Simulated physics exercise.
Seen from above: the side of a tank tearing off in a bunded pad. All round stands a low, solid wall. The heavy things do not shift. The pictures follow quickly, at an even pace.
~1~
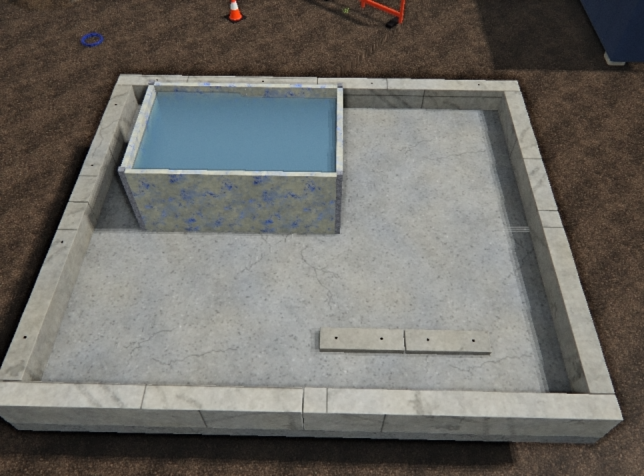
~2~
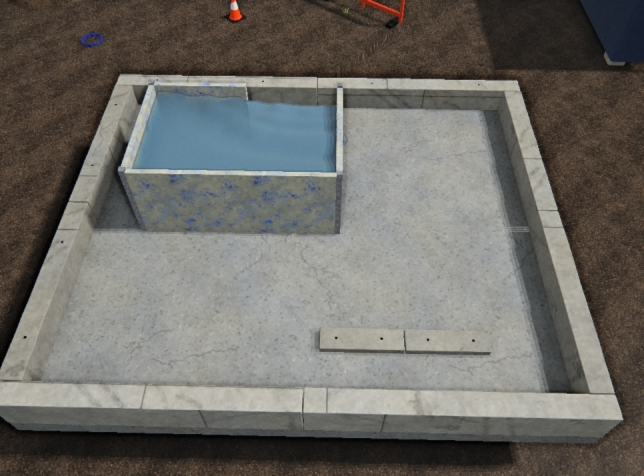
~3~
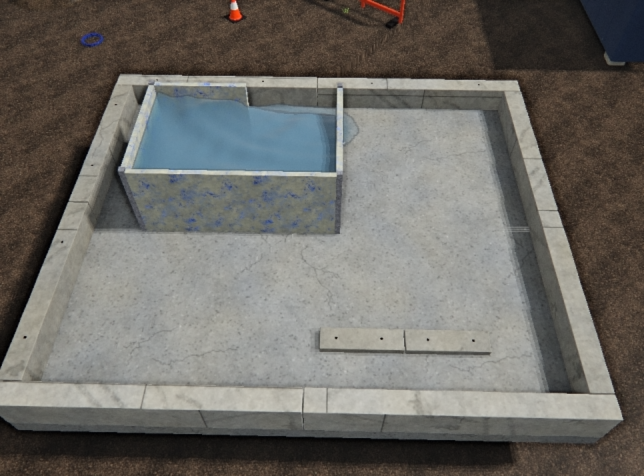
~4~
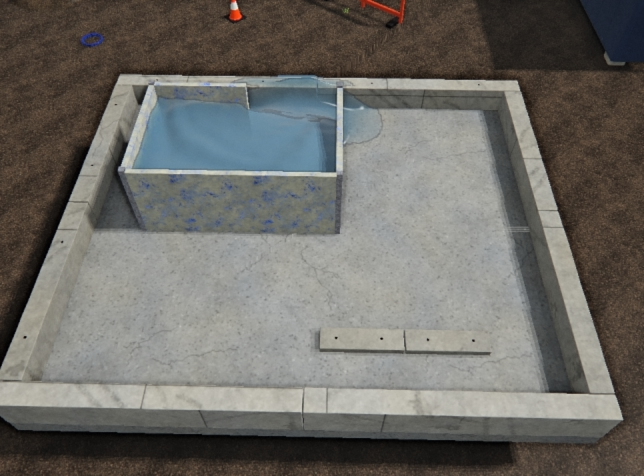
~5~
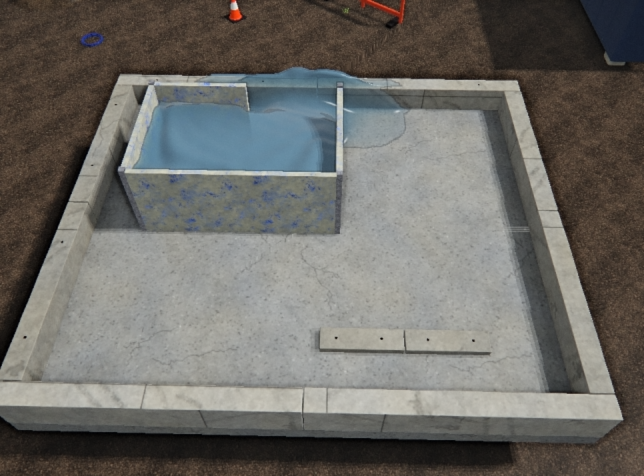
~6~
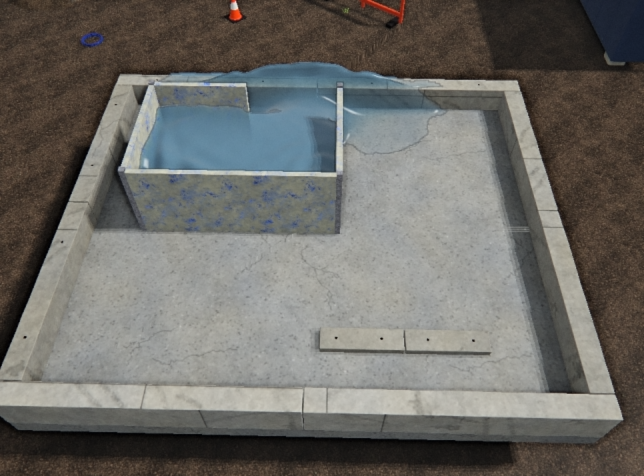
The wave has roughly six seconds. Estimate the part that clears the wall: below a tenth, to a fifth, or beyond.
The share lost is a tenth to a fifth.
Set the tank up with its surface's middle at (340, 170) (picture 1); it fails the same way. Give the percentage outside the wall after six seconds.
Some 12 per cent.
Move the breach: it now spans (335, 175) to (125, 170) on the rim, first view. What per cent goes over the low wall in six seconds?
About 10 per cent.
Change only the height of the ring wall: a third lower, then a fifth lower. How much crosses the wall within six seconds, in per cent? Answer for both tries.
Near 32 and 24 in a hundred.
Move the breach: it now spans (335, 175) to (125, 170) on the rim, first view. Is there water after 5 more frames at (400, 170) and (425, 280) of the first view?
As listed: No water, awash.
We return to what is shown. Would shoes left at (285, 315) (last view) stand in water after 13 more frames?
There: Not flooded.
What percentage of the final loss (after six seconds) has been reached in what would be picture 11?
I make it 55 per cent.
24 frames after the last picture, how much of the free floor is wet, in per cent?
Close to 85 %.
A moment on, water covers 20 % of the floor; the low wall has let 4 % over.
Next, water covers 25 % of the floor; the low wall has let 8 % over.
Then, water covers 50 % of the floor; the low wall has let 14 % over.
Later, water covers 70 % of the floor; the low wall has let 14 % over.
In the end, water covers 80 % of the floor; the low wall has let 14 % over.
